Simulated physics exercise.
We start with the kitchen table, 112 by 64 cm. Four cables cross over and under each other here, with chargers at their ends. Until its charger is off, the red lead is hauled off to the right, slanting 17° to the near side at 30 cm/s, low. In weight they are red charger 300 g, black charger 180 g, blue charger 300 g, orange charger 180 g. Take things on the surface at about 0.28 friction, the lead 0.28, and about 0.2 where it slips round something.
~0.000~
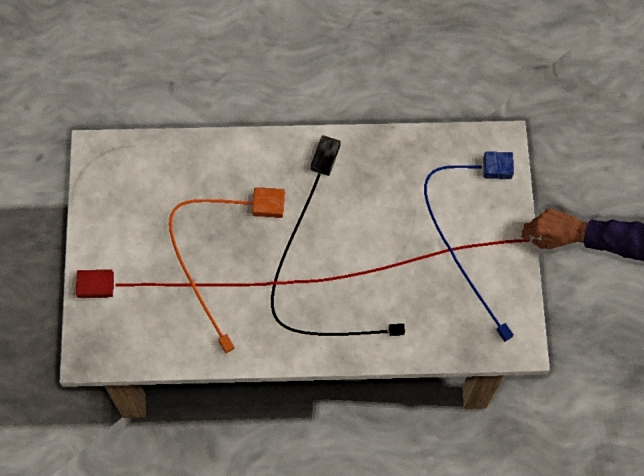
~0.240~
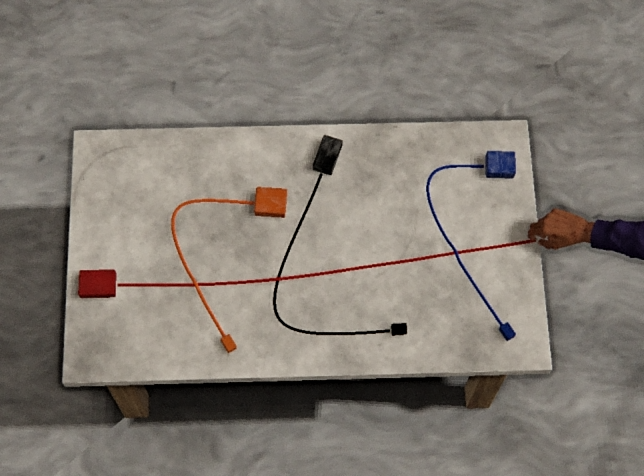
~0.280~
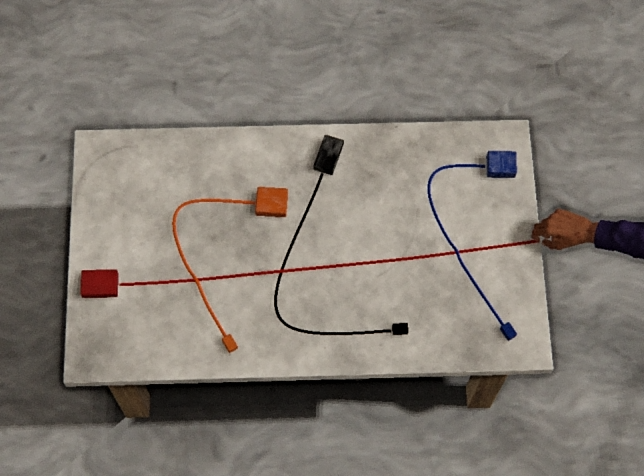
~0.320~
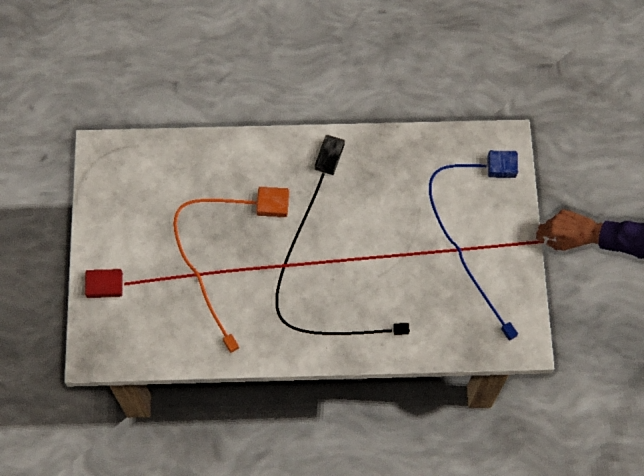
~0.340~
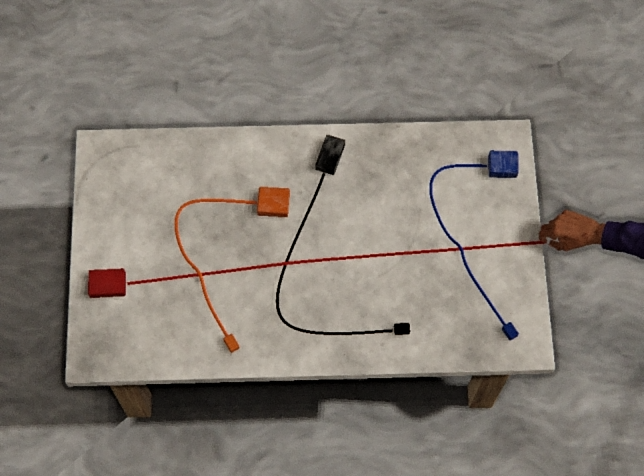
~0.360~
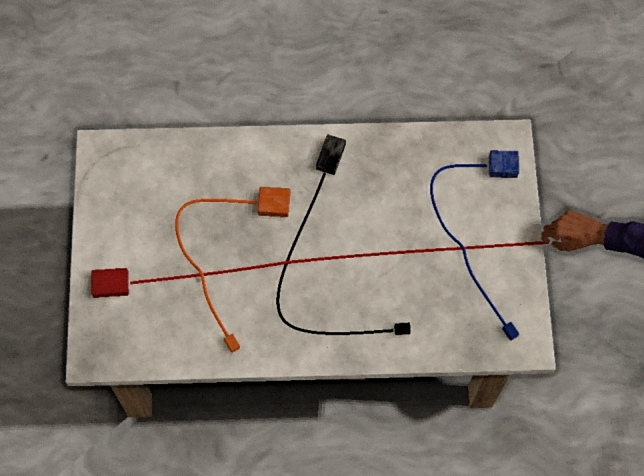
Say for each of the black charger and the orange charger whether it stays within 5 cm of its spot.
Black charger - it does, orange charger - it does not.
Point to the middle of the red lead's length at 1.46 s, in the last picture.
(475, 274), roughly.
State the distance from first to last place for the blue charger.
Blue charger over the edge.
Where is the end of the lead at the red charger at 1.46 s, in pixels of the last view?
Somewhere about (264, 276) in the final view.
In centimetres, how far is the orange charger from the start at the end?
Result for the orange charger: Over the edge.
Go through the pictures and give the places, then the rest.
In the first frame, black charger (326, 153); orange charger (269, 200); crossings (195, 287) orange over red, (269, 286) red over black, (450, 249) blue over red; red lead runs through (411, 261) (326, 280) (245, 285) (163, 285); grip (529, 240).
In the second frame, red lead runs through (329, 273) (166, 285); grip (535, 240).
In the third frame, red lead runs through (332, 266) (168, 282); grip (539, 241).
In the fourth frame, red charger (103, 281); red lead runs through (335, 261) (172, 278); grip (544, 241).
In the fifth frame, red charger (106, 281); red lead runs through (338, 259) (175, 278); grip (546, 242).
In the sixth frame, black charger (331, 152); orange charger (274, 199); red lead runs through (428, 250) (340, 257) (260, 267) (178, 278); grip (549, 242).
At 1.5 s, the red lead's tail end at (264, 276); red charger 33 cm off its start.
At 2.5 s, the red lead's tail end at (399, 269); orange charger 2 cm off its start, red charger 65 cm off its start, orange plug 27 cm off its start.
At 3.6 s, the red lead's tail end at (539, 283); orange charger 19 cm off its start at (351, 218), red charger 98 cm off its start at (521, 281), orange plug 64 cm off its start at (505, 304).
At 4.7 s, the red lead has left the top; orange charger over the edge, red charger over the edge, orange plug over the edge.
At 5.2 s, the red lead has left the top; orange charger over the edge, black charger 0 cm off its start at (331, 153), red charger over the edge, orange plug over the edge.
